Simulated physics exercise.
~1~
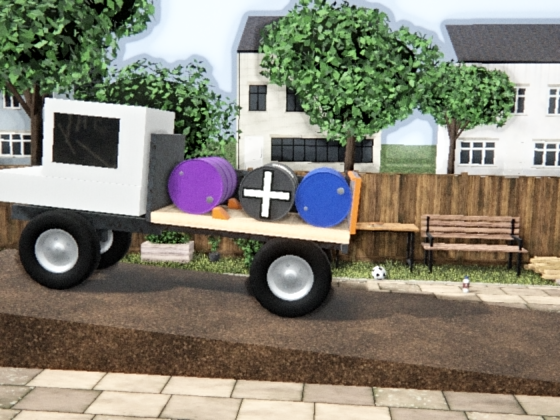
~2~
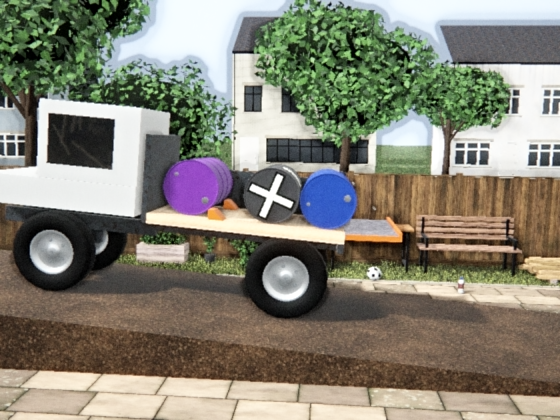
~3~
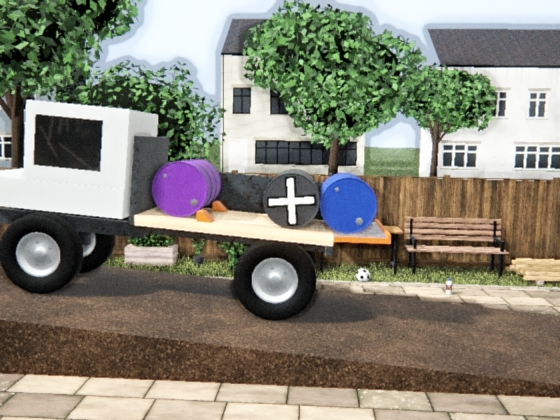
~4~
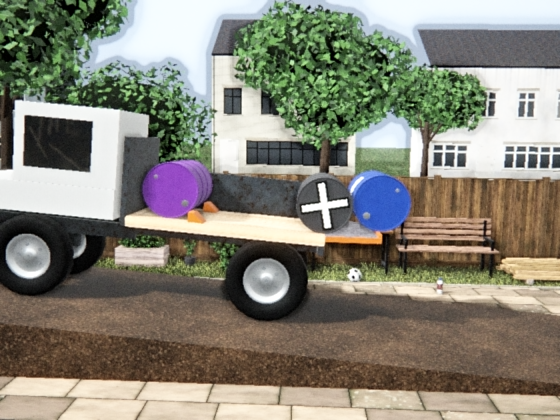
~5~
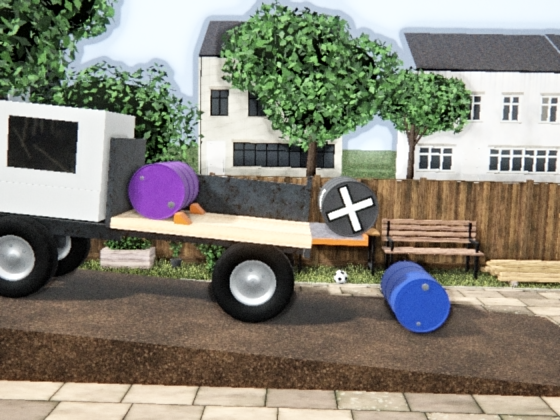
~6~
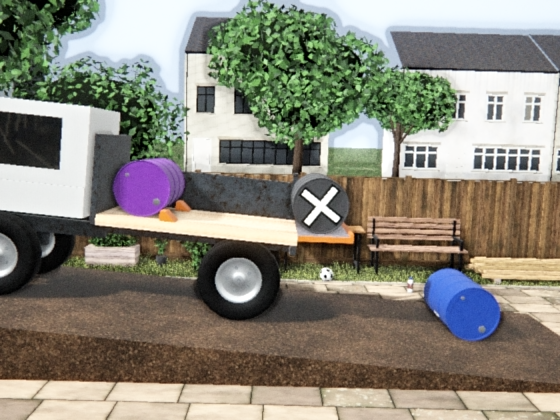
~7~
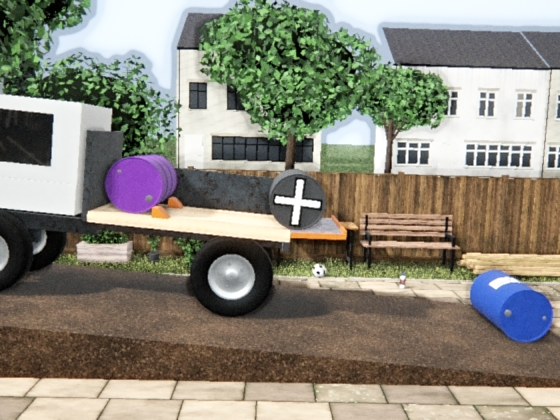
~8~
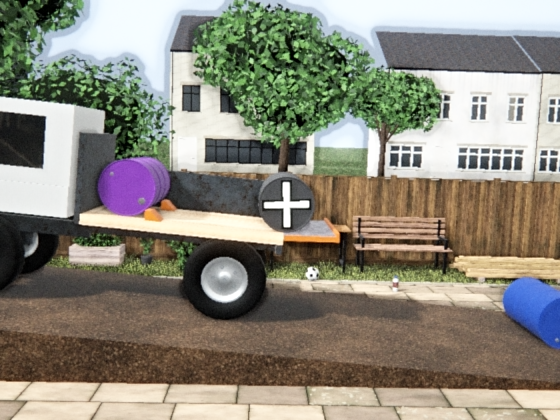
A blue barrel rolled right along a truck's flatbed as the tailgate dropped, then tumbled onto the road and kept rolling away, while the black barrel with a white cross followed onto the tailgate but stayed aboard, and the purple one never moved.
